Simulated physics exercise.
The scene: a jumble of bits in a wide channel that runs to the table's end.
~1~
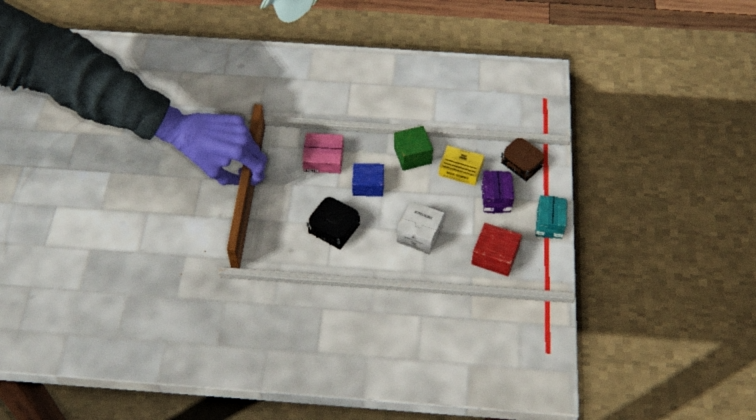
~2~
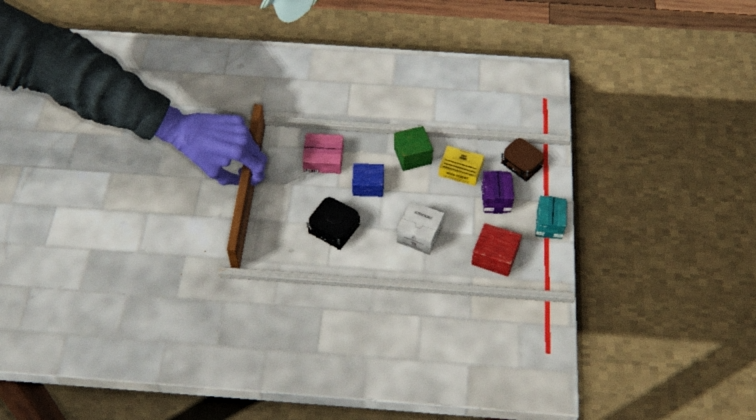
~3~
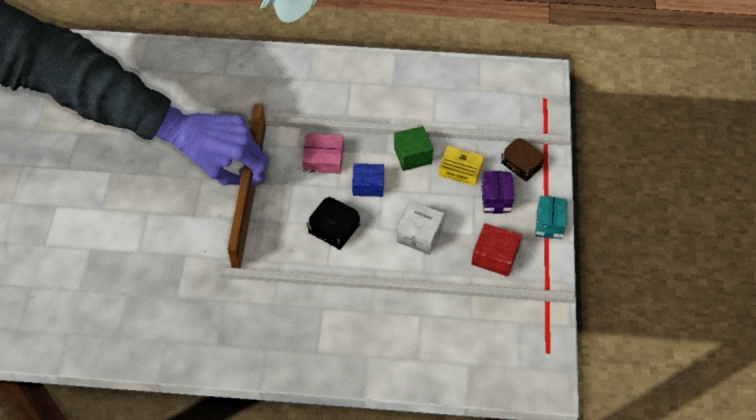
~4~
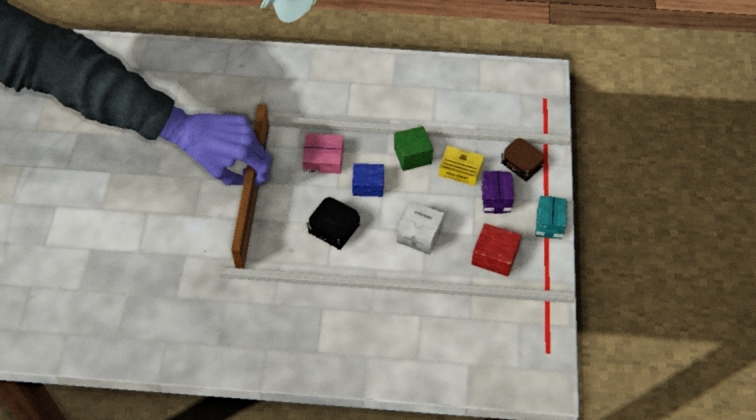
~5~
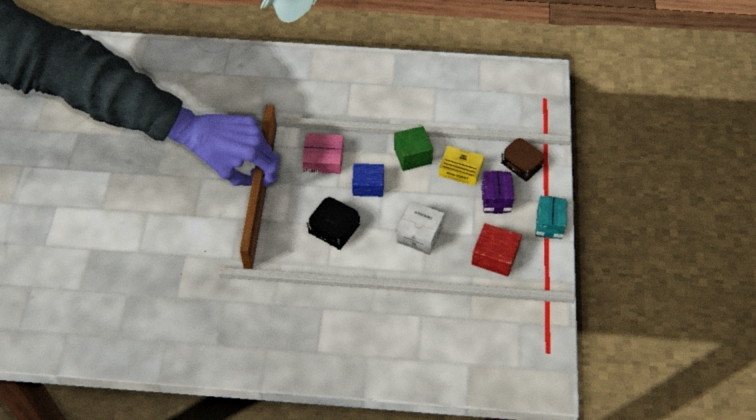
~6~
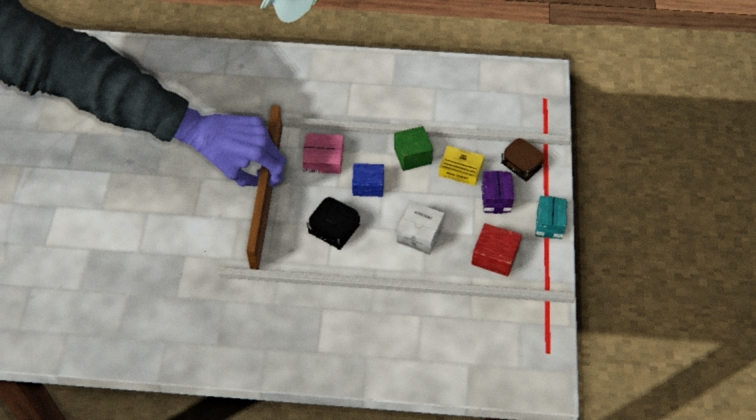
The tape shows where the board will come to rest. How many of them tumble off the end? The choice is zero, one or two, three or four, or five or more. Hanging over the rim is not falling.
The number that fall off is five or more.
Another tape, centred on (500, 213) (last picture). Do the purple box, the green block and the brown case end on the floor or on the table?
The purple box holds on; the green block holds on; the brown case goes over.
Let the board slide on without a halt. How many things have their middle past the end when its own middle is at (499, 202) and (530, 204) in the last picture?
Place by place, 3 and 6.
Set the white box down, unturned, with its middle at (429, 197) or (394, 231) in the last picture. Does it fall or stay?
In that order, it comes down; drops off.
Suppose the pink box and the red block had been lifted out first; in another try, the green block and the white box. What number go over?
Fallen: 5, and 4 in the other try.
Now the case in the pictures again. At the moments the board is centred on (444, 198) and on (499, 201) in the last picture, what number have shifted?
First 9, then 10.
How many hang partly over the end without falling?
Overhanging: 4.
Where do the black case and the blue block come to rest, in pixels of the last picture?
The black case stops around (569, 231); the blue block around (569, 198).
Soon after, none off yet; turquoise box at rest near (551, 218); brown case at rest near (523, 159); purple box moved a little near (507, 196).
At rest, the number that fall off is five or more; fallen, green block, white box, yellow box, purple box, brown case and turquoise box.
